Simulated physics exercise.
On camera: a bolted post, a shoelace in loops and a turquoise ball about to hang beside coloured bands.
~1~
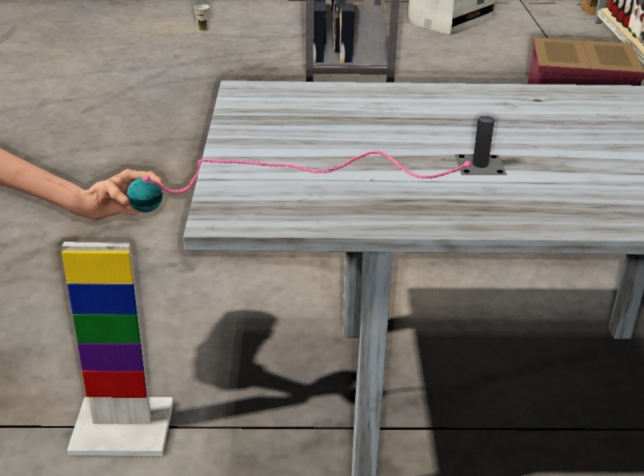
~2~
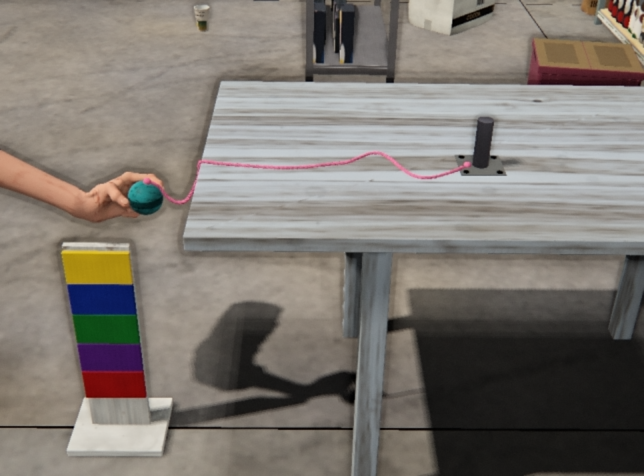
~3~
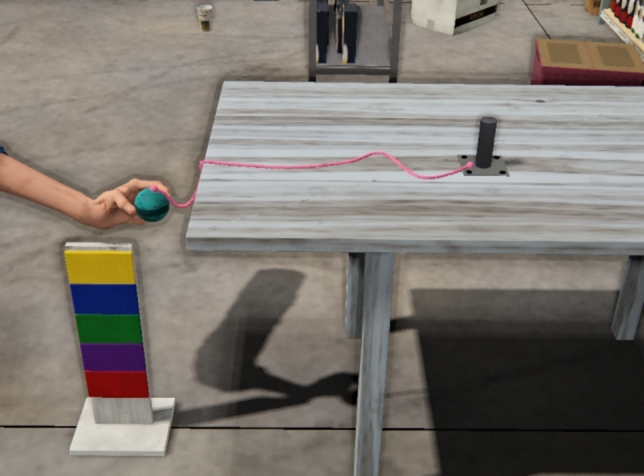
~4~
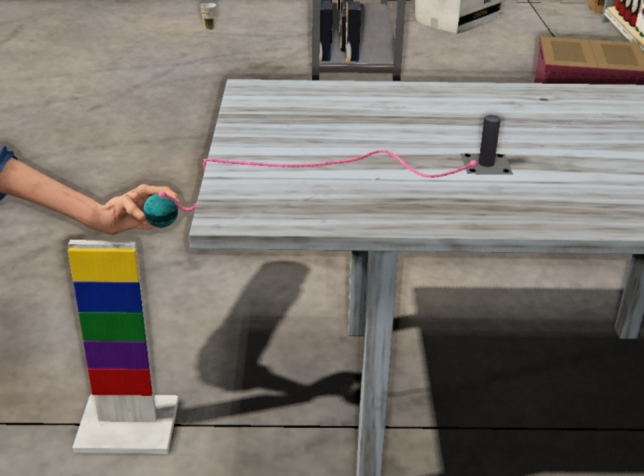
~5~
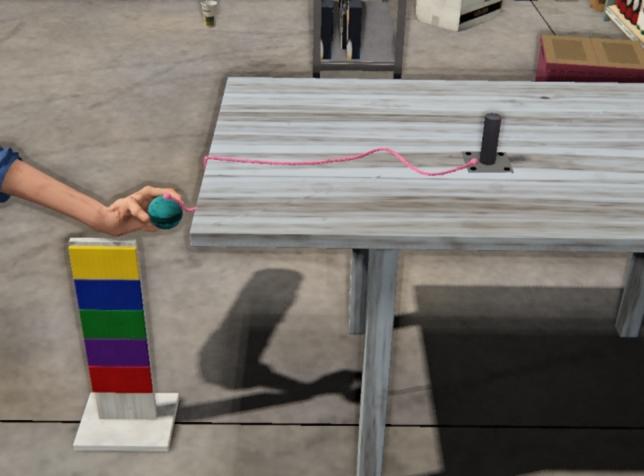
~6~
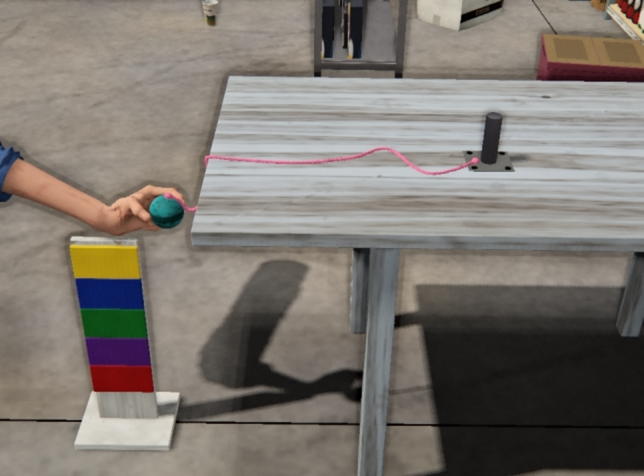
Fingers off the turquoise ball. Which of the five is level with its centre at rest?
Its centre hangs level with the blue band.
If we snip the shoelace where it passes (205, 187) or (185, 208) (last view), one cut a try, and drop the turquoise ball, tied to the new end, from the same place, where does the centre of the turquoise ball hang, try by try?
About (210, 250) and (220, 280).
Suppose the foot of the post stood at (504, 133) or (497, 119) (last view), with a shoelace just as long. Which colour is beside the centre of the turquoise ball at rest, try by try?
One after the other, yellow; yellow.
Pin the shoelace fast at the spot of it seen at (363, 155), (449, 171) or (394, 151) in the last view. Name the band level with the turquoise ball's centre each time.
It would be yellow; blue; yellow.
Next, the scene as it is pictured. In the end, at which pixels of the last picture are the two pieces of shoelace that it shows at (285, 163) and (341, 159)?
They go to (238, 156) and to (295, 157).
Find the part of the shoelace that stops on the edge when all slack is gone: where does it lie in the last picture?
The one at (253, 161).
Soon after, ball near (181, 289); level with blue.
After that, ball near (250, 284); level with blue.
And then, ball near (209, 290); level with blue.
In the end, ball near (212, 290); level with blue. Its middle rests at the blue band.
